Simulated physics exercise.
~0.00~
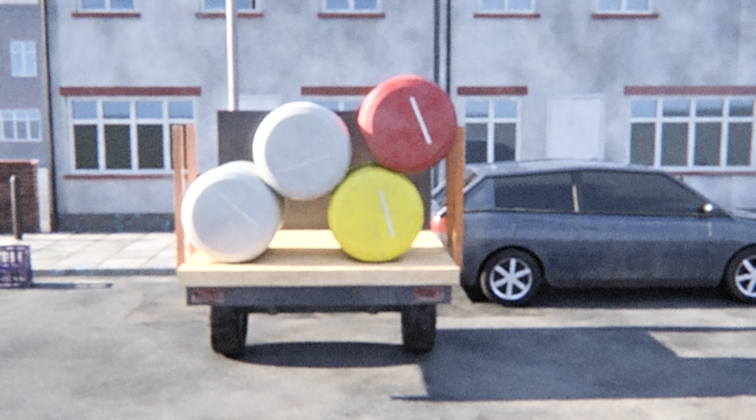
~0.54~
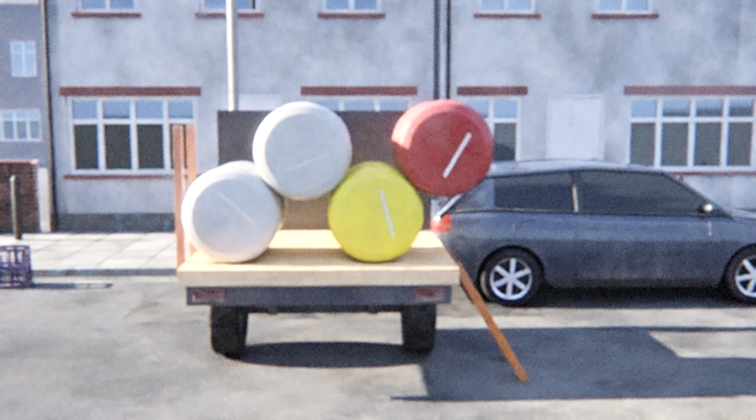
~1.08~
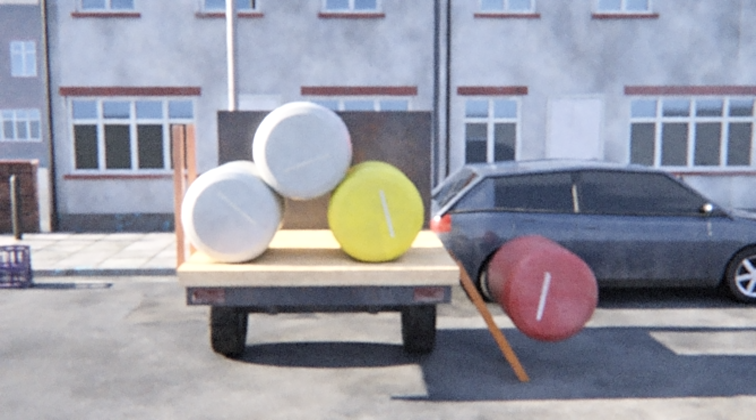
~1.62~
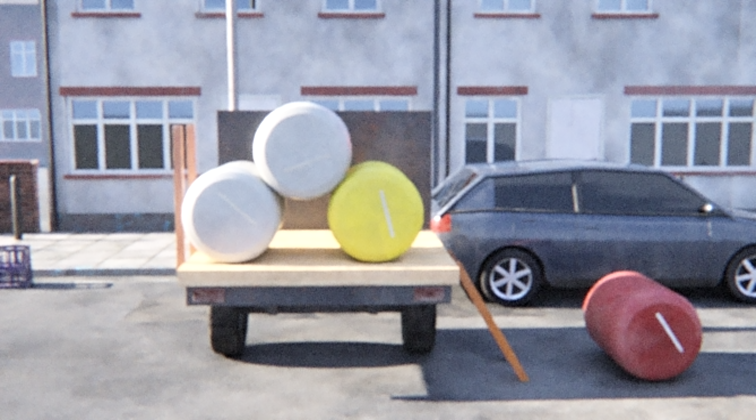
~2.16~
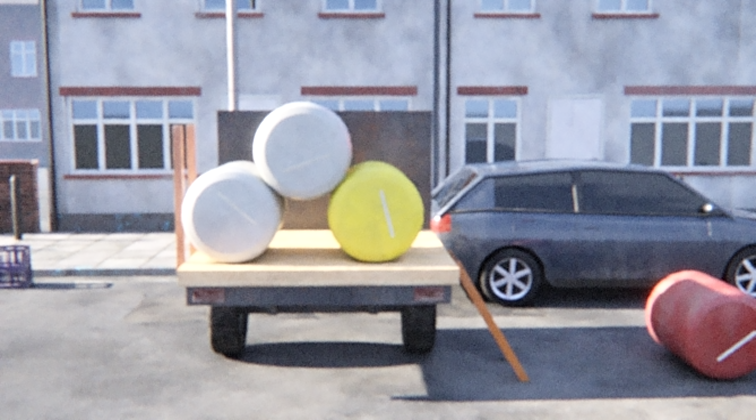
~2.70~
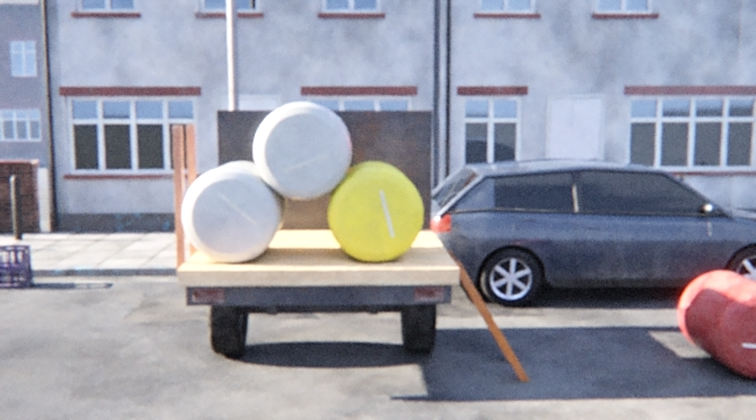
The video shows a parked flatbed trailer stacked with two white bales, a yellow one and a red one. The right-hand post swings down, and the upper red bale drops off the right side and rolls right along the ground past a parked car, while the others stay aboard.
